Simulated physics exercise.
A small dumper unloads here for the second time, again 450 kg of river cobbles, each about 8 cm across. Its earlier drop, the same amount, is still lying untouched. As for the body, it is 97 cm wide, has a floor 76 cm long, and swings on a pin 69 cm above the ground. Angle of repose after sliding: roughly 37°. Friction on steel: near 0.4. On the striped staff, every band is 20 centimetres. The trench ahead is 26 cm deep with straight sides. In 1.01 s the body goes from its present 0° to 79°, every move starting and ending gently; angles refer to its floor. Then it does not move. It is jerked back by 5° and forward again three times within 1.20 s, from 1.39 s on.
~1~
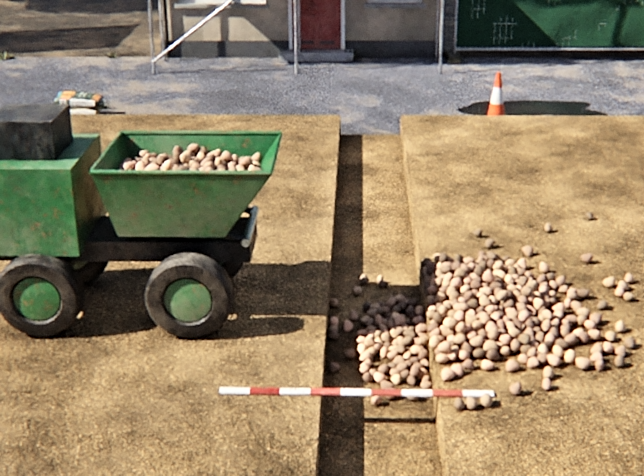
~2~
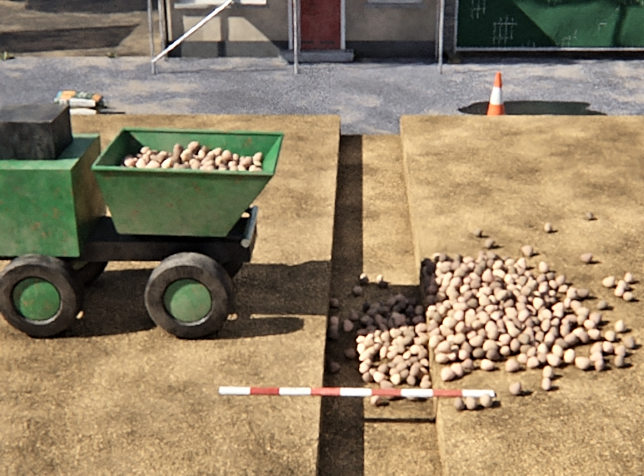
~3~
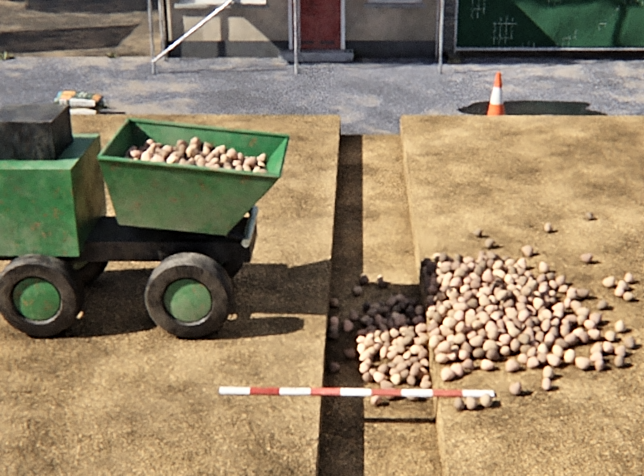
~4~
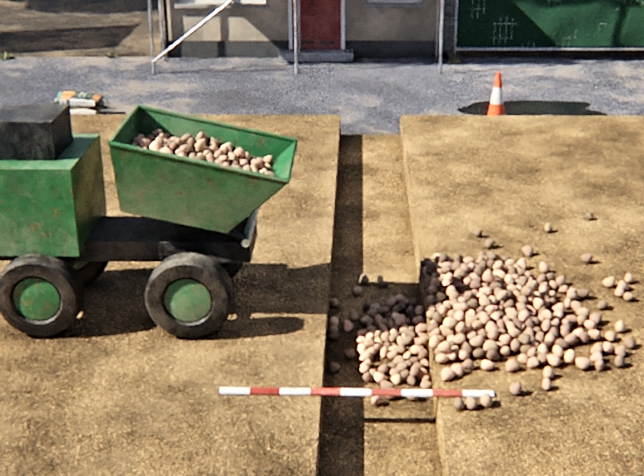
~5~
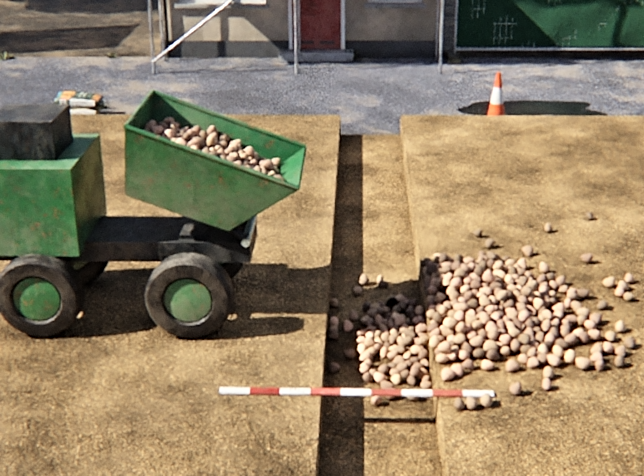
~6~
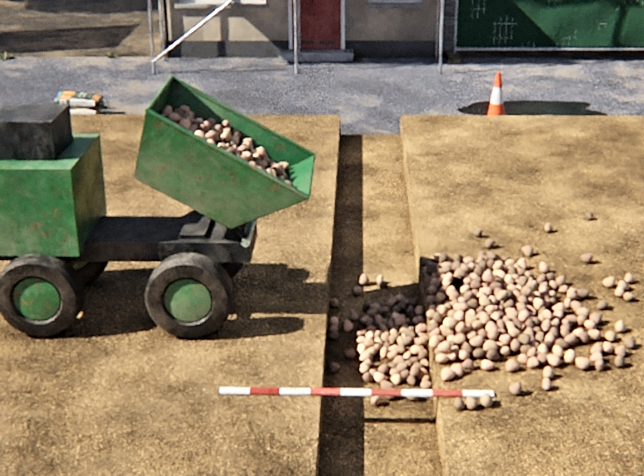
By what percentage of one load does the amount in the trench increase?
93 %.
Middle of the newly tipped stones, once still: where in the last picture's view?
The centre sits about (390, 324).
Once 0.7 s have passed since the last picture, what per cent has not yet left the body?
About 75 per cent is held.
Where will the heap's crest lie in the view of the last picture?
Note: Crest near (464, 286).
Then, 0.3 s after the last picture the floor is at 67°; in per cent of one load, 100 in the body, 22 in the trench, 78 past the trench; the foremost stones are past the picture's edge.
Then, 0.7 s after the last picture the floor is at 79°; in per cent of one load, 74 in the body, 48 in the trench, 78 past the trench; the foremost stones are past the picture's edge.
Then, 2.6 s after the last picture the floor is at 79°; in per cent of one load, 0 in the body, 115 in the trench, 85 past the trench; the foremost stones are past the picture's edge.
Then, 5.2 s after the last picture the floor is at 79°; in per cent of one load, 0 in the body, 115 in the trench, 85 past the trench; the foremost stones are past the picture's edge. Net gain in the trench, 93.
